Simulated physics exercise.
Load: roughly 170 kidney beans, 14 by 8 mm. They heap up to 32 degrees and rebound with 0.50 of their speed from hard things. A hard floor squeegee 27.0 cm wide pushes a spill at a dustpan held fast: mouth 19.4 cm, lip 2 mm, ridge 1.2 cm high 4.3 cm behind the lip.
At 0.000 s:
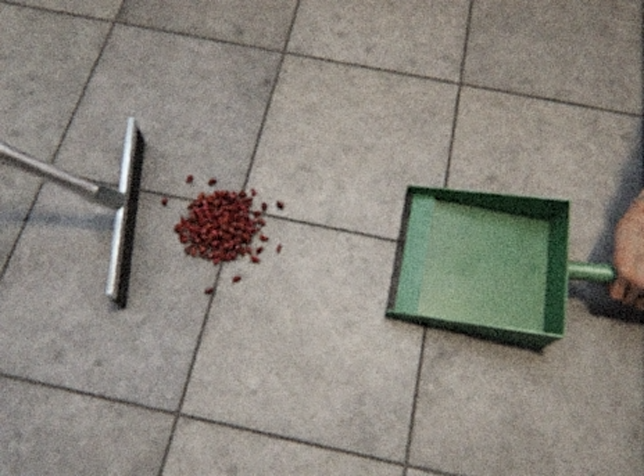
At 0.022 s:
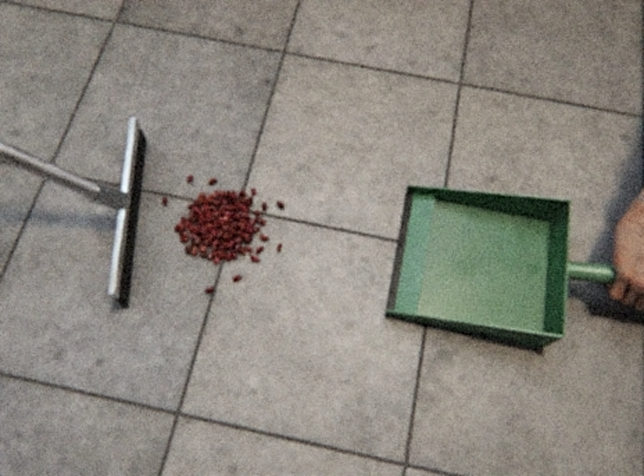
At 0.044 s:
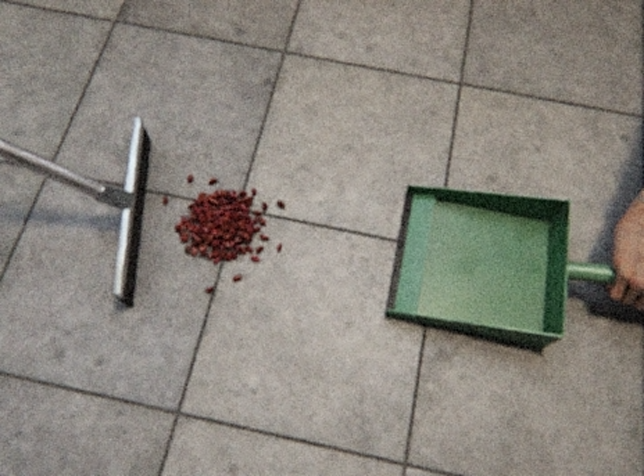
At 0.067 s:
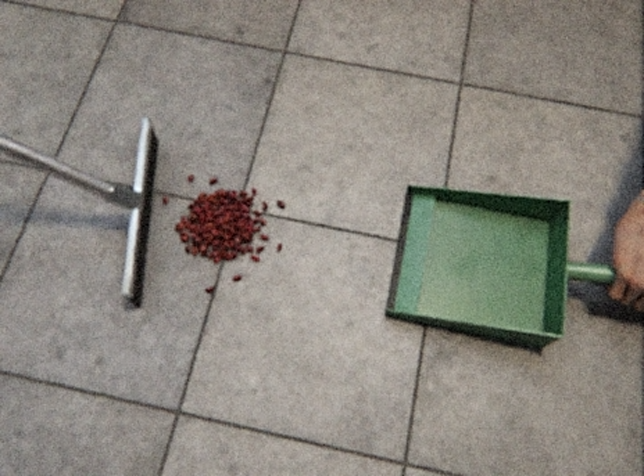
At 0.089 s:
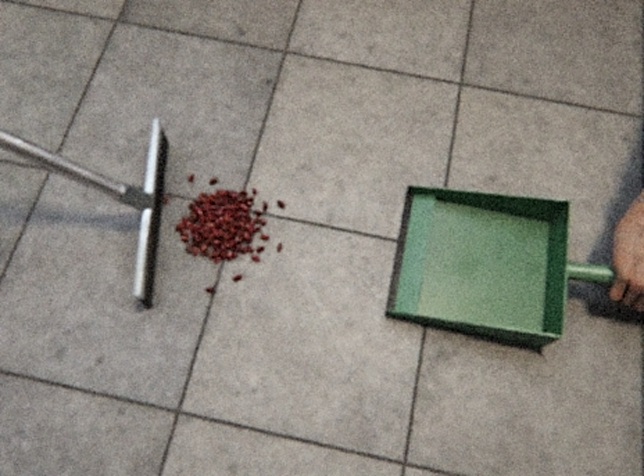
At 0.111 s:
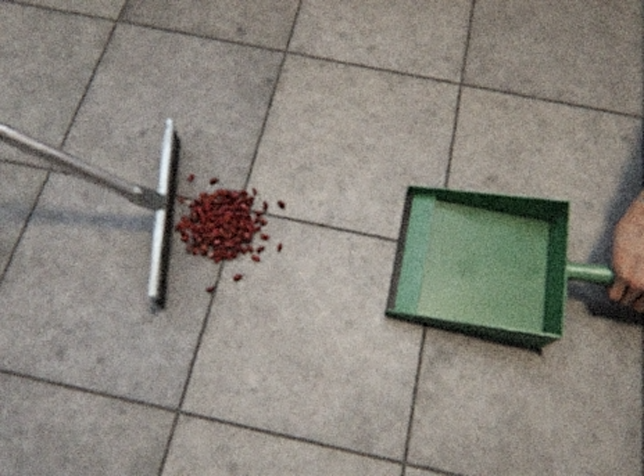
Floor squeegee sliding right across grey tiles up to a pile of red beans while a hand holds a green dustpan still.
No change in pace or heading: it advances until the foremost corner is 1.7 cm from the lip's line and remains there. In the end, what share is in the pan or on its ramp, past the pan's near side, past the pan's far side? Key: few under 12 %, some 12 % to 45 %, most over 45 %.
In the pan or on its ramp = some, past the pan's near side = few, past the pan's far side = some.
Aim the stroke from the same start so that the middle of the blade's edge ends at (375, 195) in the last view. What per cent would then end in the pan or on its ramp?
Some 35 percent.
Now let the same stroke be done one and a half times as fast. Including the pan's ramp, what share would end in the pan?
I'd put it at roughly 55 per cent.
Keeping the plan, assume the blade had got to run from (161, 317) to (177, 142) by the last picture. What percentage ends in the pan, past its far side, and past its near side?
Pan 40 % / far 15 % / near 15 %.
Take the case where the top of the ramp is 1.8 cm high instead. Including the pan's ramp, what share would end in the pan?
30 %.
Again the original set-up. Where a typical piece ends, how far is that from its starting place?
Median: Approx. 28 cm.
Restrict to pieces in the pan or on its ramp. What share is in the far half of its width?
Estimate: Close to 60 %.
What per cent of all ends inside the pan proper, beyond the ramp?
Around 15 in a hundred.
Then, at 0.28 s, middle of the blade 19 cm from the lip; 0 % over the lip, far side 0 %, near side 0 %.
Then, at 0.40 s, middle of the blade 9 cm from the lip; 0 % over the lip, far side 10 %, near side 0 %.
Then, at 0.64 s, middle of the blade 5 cm from the lip; 40 % over the lip, far side 20 %, near side 0 %.
By 2.6 s all is still; pan 35 %, near side 0 %, far side 15 %, in front of the lip or behind the blade 45 %.
